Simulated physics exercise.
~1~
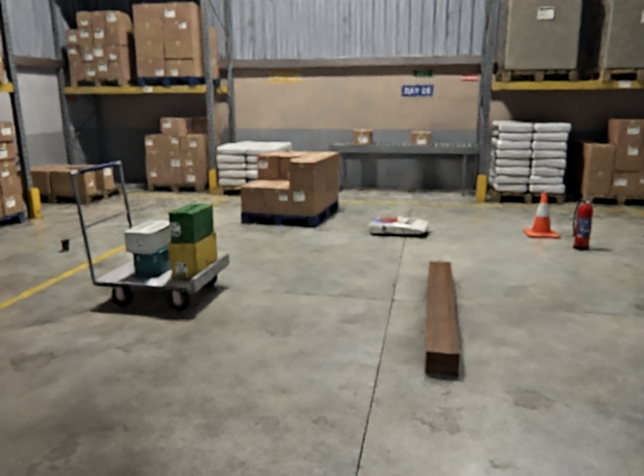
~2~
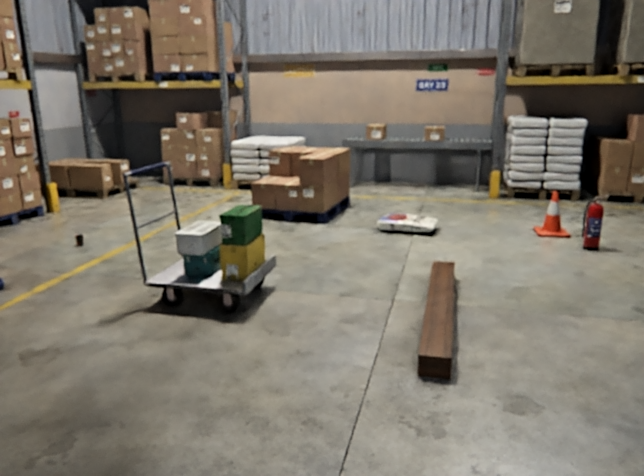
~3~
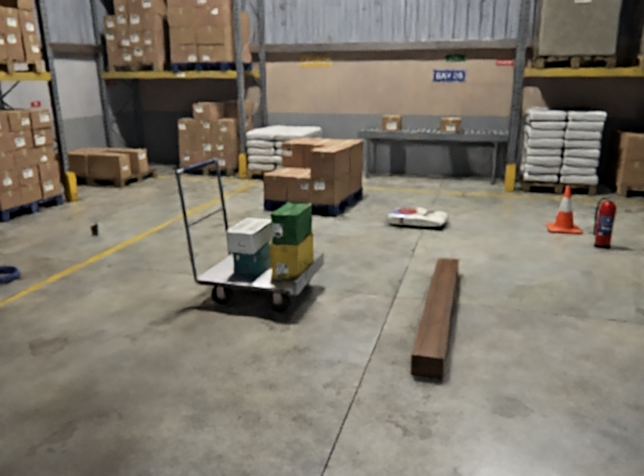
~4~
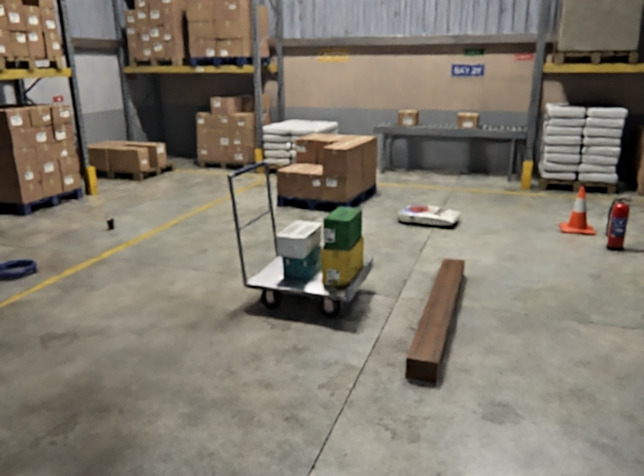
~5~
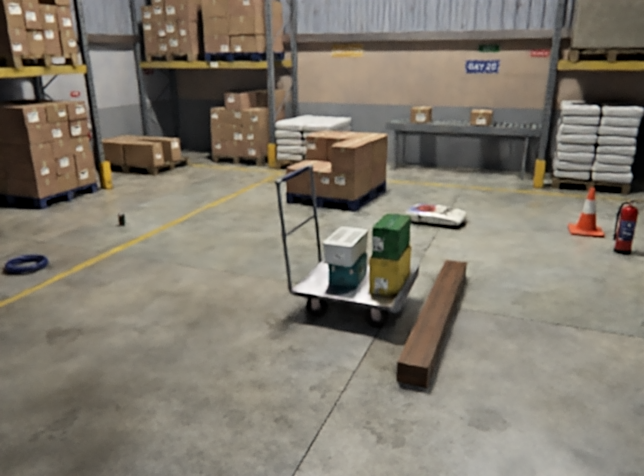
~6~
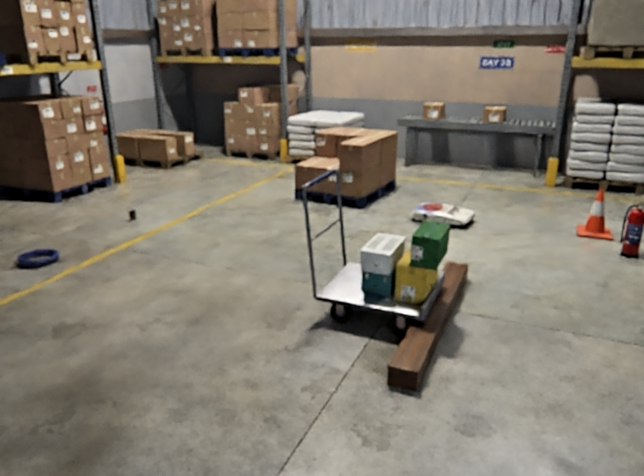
A trolley carrying four boxes rolls right to a wooden beam, its load still aboard.
